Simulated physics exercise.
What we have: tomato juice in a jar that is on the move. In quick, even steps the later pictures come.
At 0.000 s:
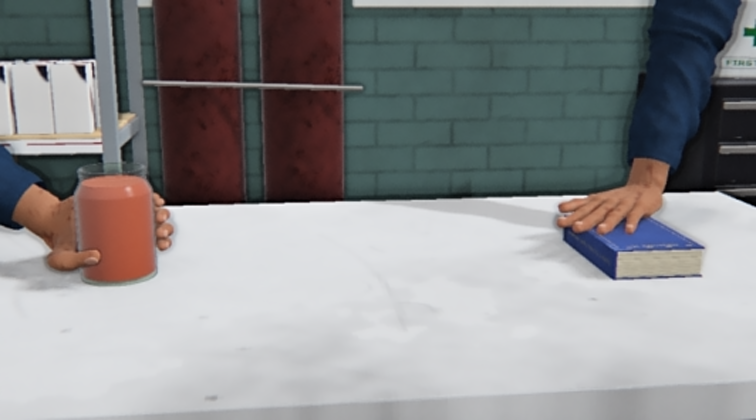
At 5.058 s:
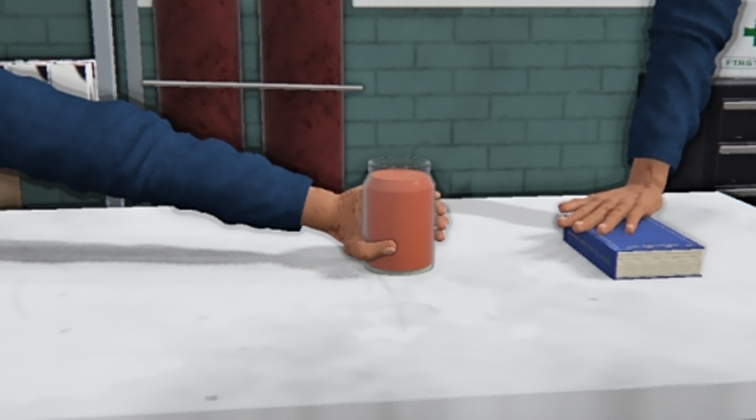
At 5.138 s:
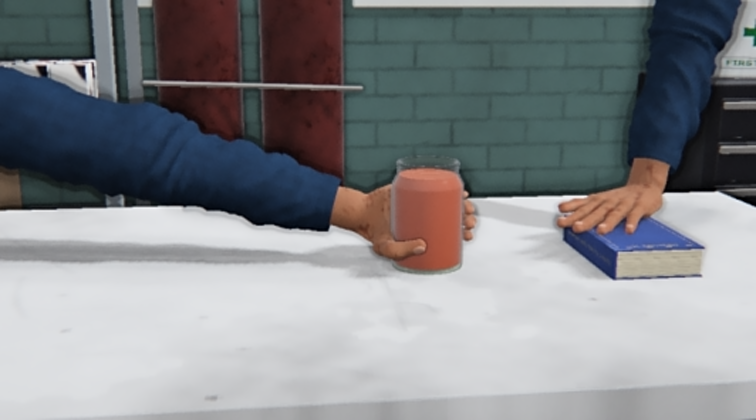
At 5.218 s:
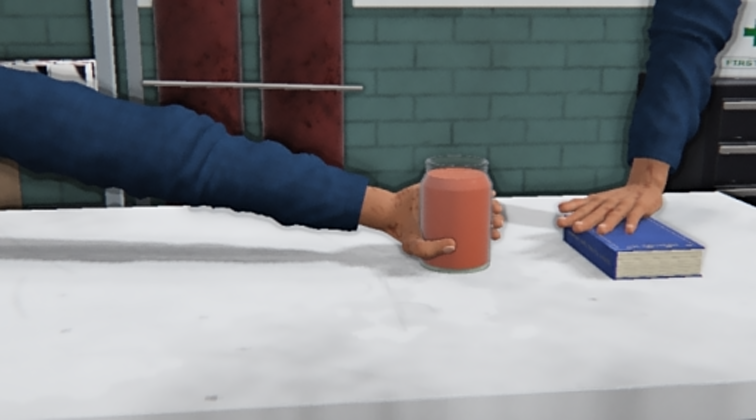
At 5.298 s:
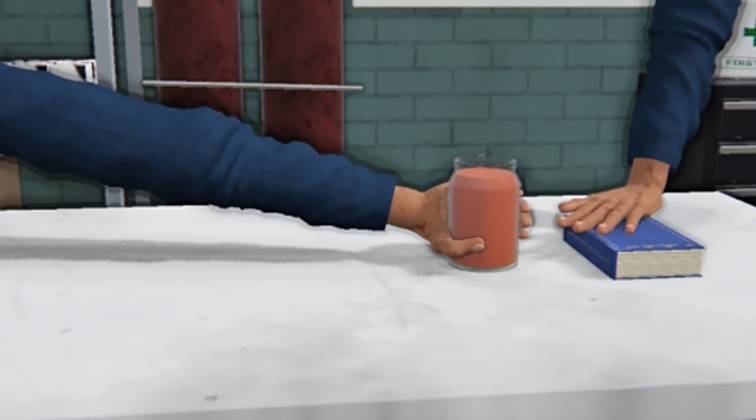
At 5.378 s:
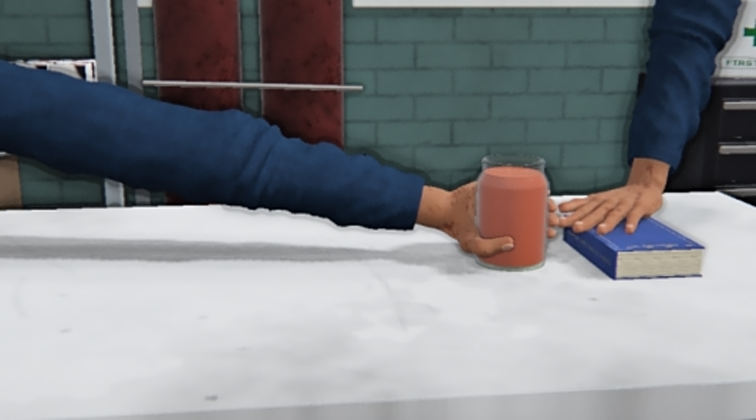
On a white counter in front of a green brick wall, a hand slid a nearly full jar of red juice from the left toward a blue book, while another hand lay on the book.
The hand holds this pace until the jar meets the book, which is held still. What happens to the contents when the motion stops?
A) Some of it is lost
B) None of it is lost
Answer: A.
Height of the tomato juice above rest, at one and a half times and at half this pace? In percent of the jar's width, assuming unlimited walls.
The wave tops out at around 65 per cent of the width, and then at around 20 per cent.
After 5.5 s, the jar meets the book.
After 5.6 s, the tomato juice surges up the wall; a puddle lies under it.
After 6.9 s, the jar stands at the book; a puddle lies under it.
